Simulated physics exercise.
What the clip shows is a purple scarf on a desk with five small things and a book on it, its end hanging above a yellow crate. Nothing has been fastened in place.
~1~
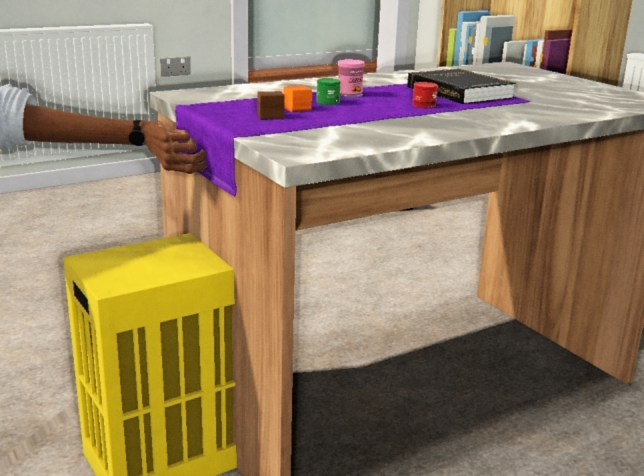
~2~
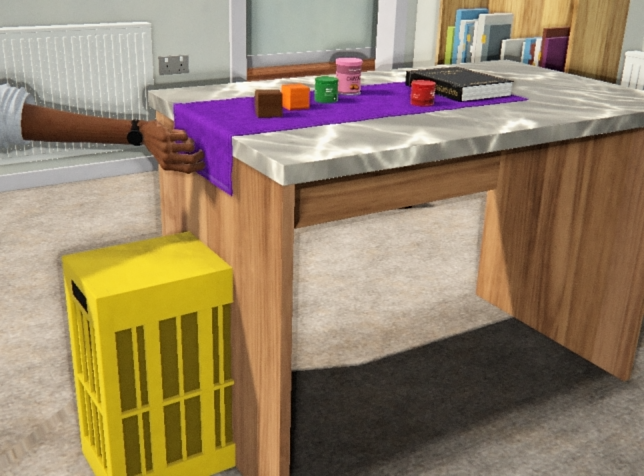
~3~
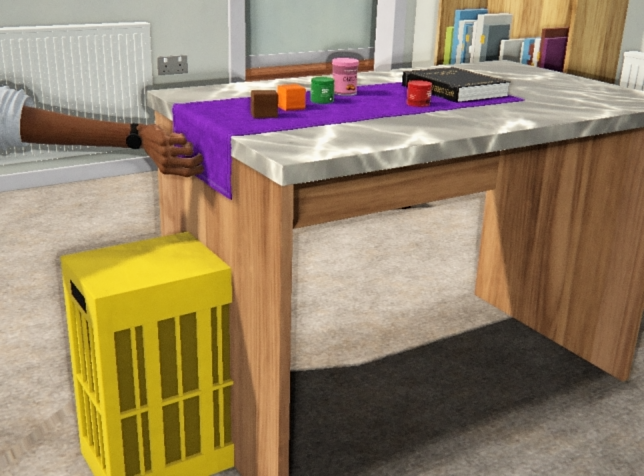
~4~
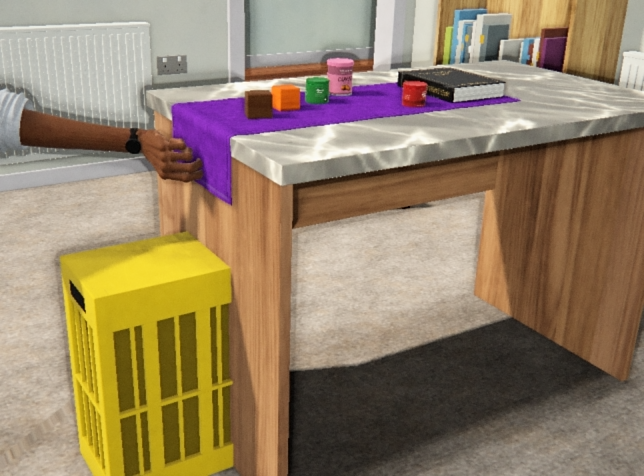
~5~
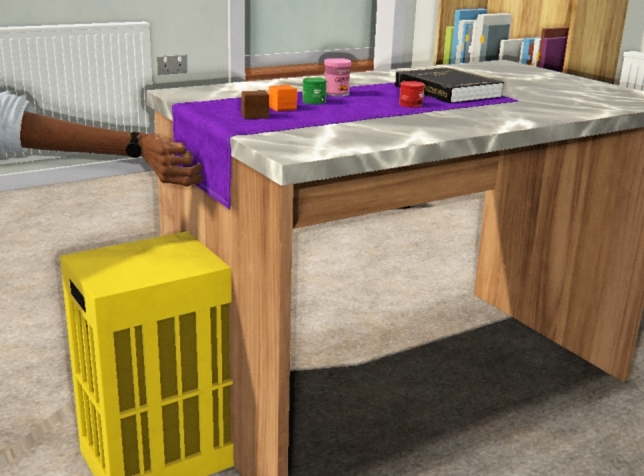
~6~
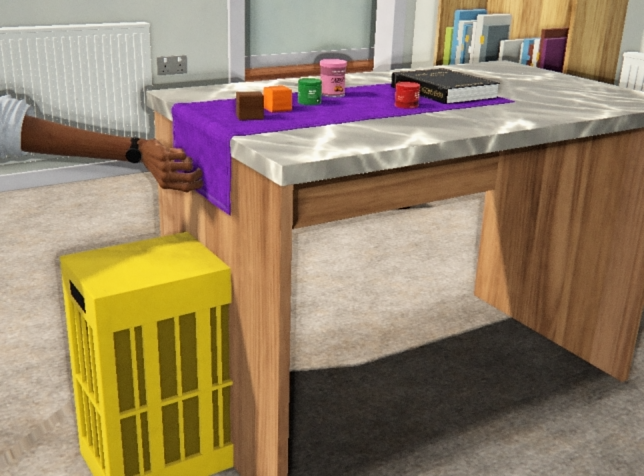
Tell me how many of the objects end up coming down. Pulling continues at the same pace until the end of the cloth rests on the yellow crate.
Tally: One.
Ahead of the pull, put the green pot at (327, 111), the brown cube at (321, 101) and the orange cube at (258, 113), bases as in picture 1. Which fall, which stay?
Outcome: Green pot stays, brown cube stays, orange cube falls away.
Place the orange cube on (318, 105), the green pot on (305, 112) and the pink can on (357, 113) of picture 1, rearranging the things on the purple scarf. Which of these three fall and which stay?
In the end the orange cube is still on top, the green pot is still on top, and the pink can is still on top.
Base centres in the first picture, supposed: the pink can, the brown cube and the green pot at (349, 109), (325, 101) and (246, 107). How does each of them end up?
Record - pink can retained; brown cube retained; green pot lost.
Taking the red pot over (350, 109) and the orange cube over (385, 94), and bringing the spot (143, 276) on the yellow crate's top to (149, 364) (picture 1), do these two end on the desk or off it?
The red pot ends up off the top and the orange cube ends up still on top.
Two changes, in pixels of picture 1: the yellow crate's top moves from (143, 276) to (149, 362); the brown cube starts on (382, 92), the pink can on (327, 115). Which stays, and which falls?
Outcome: Brown cube keeps its perch; pink can is gone.
A little later, hem near (201, 214); all still up.
Next, hem on the crate; brown cube gone.
When it is over, hem on the crate; brown cube gone. Over the edge go one.
